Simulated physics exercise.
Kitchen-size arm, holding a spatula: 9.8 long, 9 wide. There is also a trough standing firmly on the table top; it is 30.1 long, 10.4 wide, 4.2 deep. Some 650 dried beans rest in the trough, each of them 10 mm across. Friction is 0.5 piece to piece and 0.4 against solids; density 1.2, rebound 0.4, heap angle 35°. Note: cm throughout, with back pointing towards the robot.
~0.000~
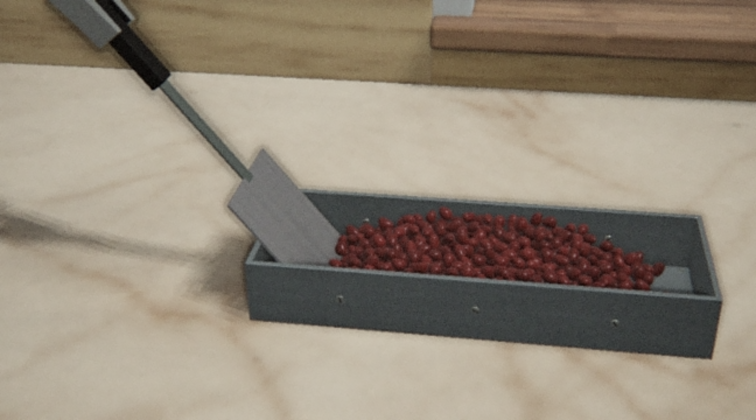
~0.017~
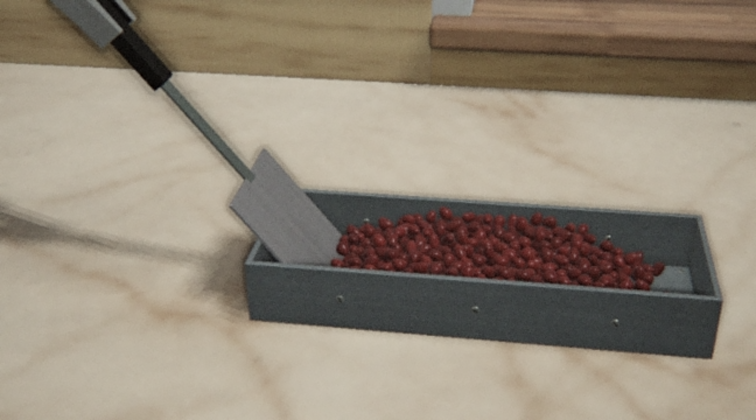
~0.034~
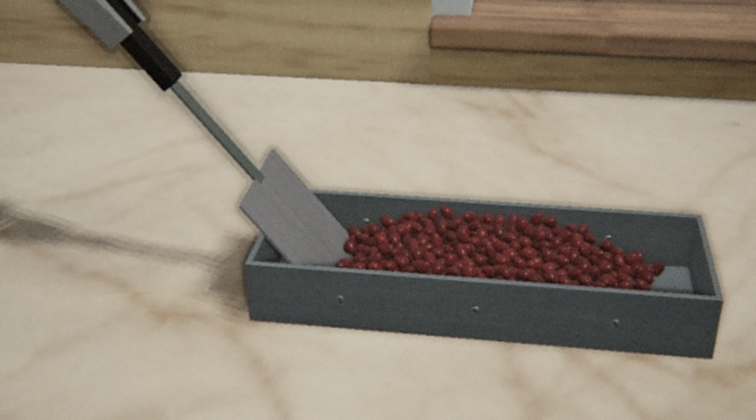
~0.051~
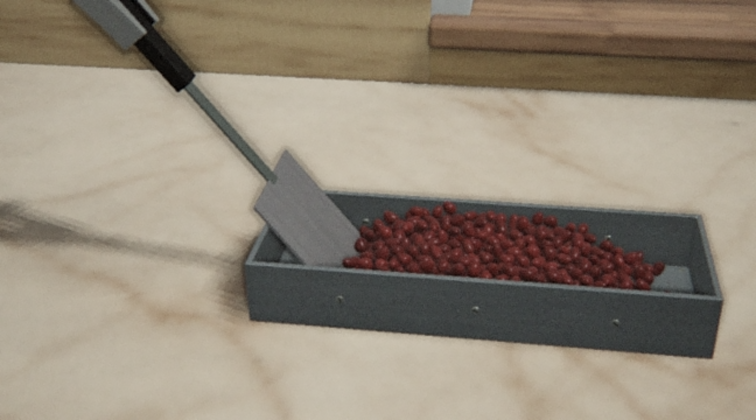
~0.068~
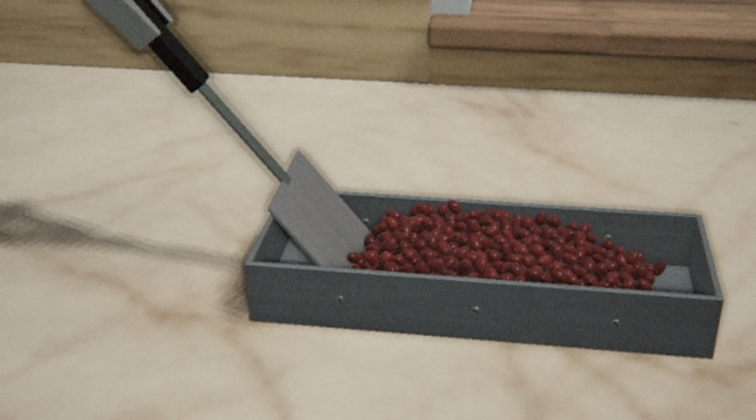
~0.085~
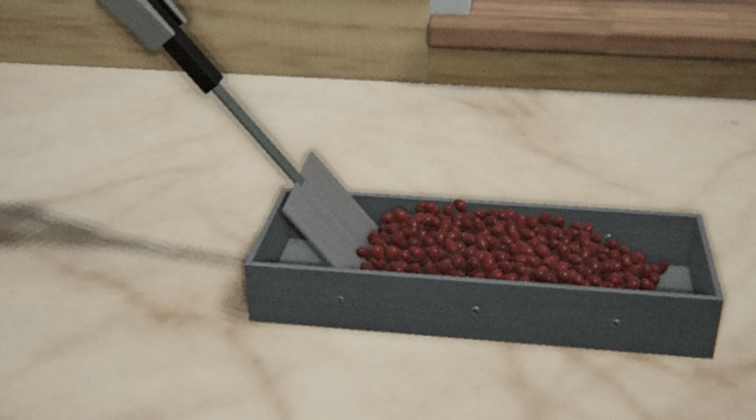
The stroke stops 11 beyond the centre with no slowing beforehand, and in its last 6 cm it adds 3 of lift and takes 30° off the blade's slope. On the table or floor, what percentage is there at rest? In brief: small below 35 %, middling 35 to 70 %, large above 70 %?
Small.
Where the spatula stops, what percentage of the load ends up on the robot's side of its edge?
About 40 percent.
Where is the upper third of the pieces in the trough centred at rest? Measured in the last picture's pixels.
Roughly (613, 225).
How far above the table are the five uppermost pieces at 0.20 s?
They are some 6 cm up.
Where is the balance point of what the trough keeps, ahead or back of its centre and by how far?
Roughly 10.5 cm ahead of the centre.
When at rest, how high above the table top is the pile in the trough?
It reaches roughly 8.0 cm.
After 0.20 s, sloping 51°, highest piece 6 above the table; 646 in the trough.
After 0.31 s, sloping 43°, highest piece 9 above the table; 626 in the trough, 1 on the table or floor, 19 on the blade or in flight.
After 0.57 s, sloping 21°, highest piece 8 above the table; 478 in the trough, 151 on the table or floor, 17 on the blade or in flight.
After 1.62 s, sloping 21°, highest piece 8 above the table; 468 in the trough, 177 on the table or floor, 1 on the blade or in flight.
At rest, 468 in the trough, 177 on the table or floor, 1 on the blade or in flight. That is 27 % on the table or floor.
